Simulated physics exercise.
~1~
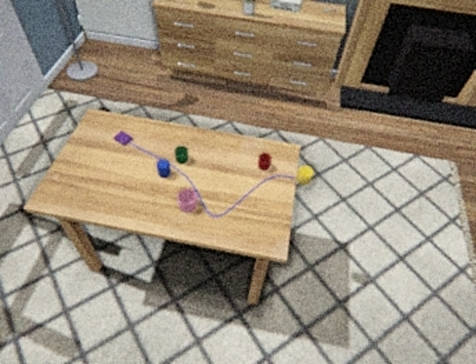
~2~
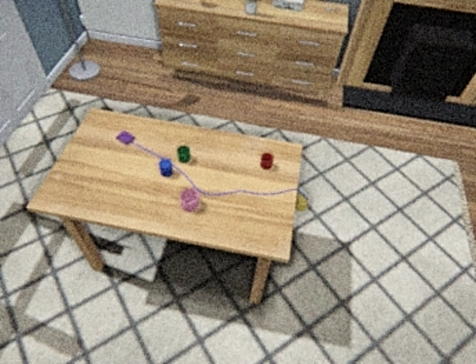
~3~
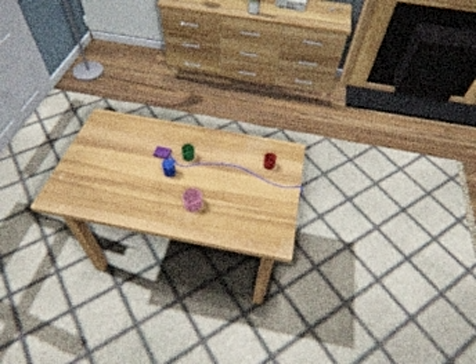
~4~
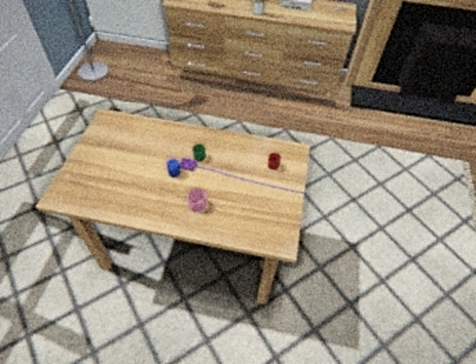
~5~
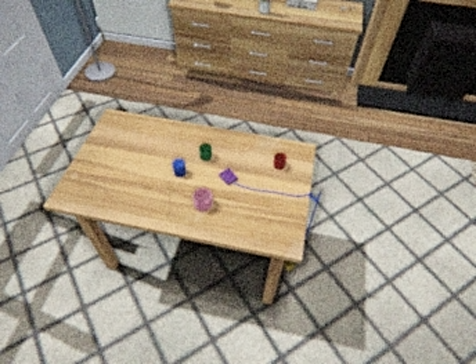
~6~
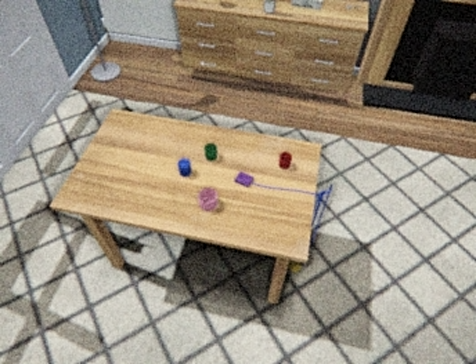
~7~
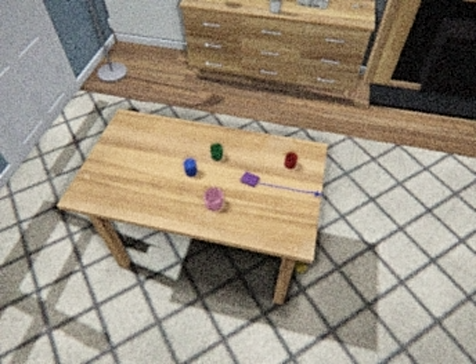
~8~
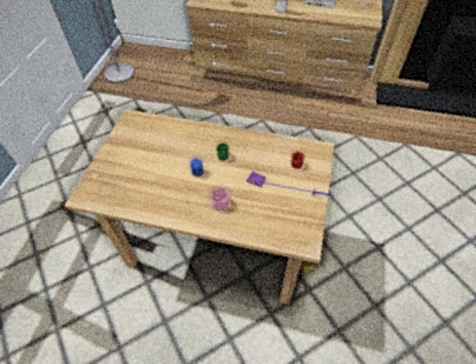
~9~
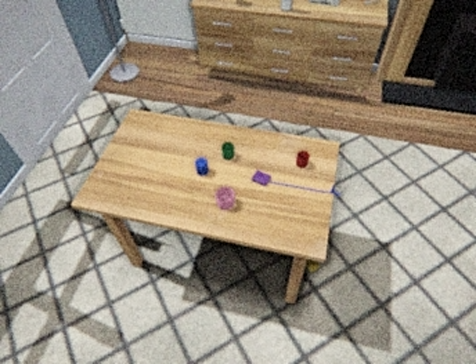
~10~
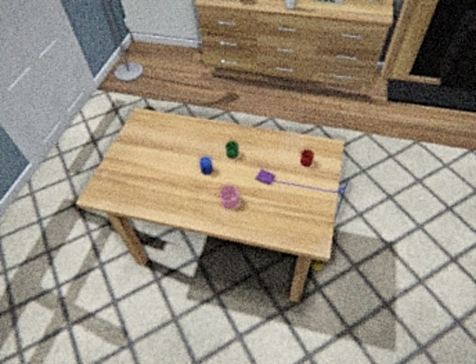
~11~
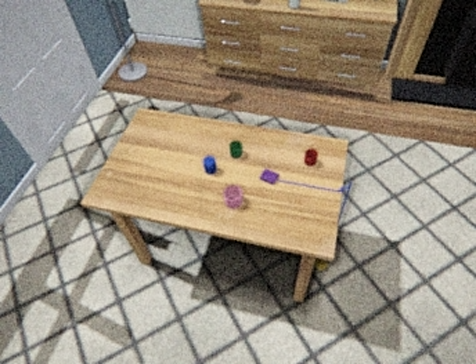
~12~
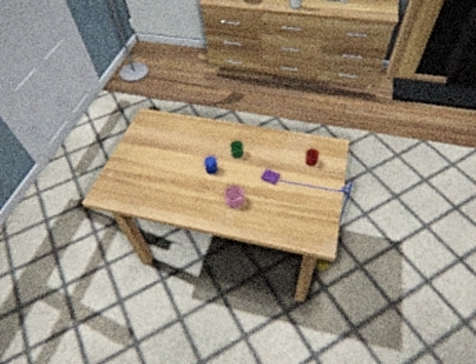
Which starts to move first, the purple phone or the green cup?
The purple phone starts to move first, sliding right as the cable pulls it. The green cup shifts only slightly, after the phone is already on its way.
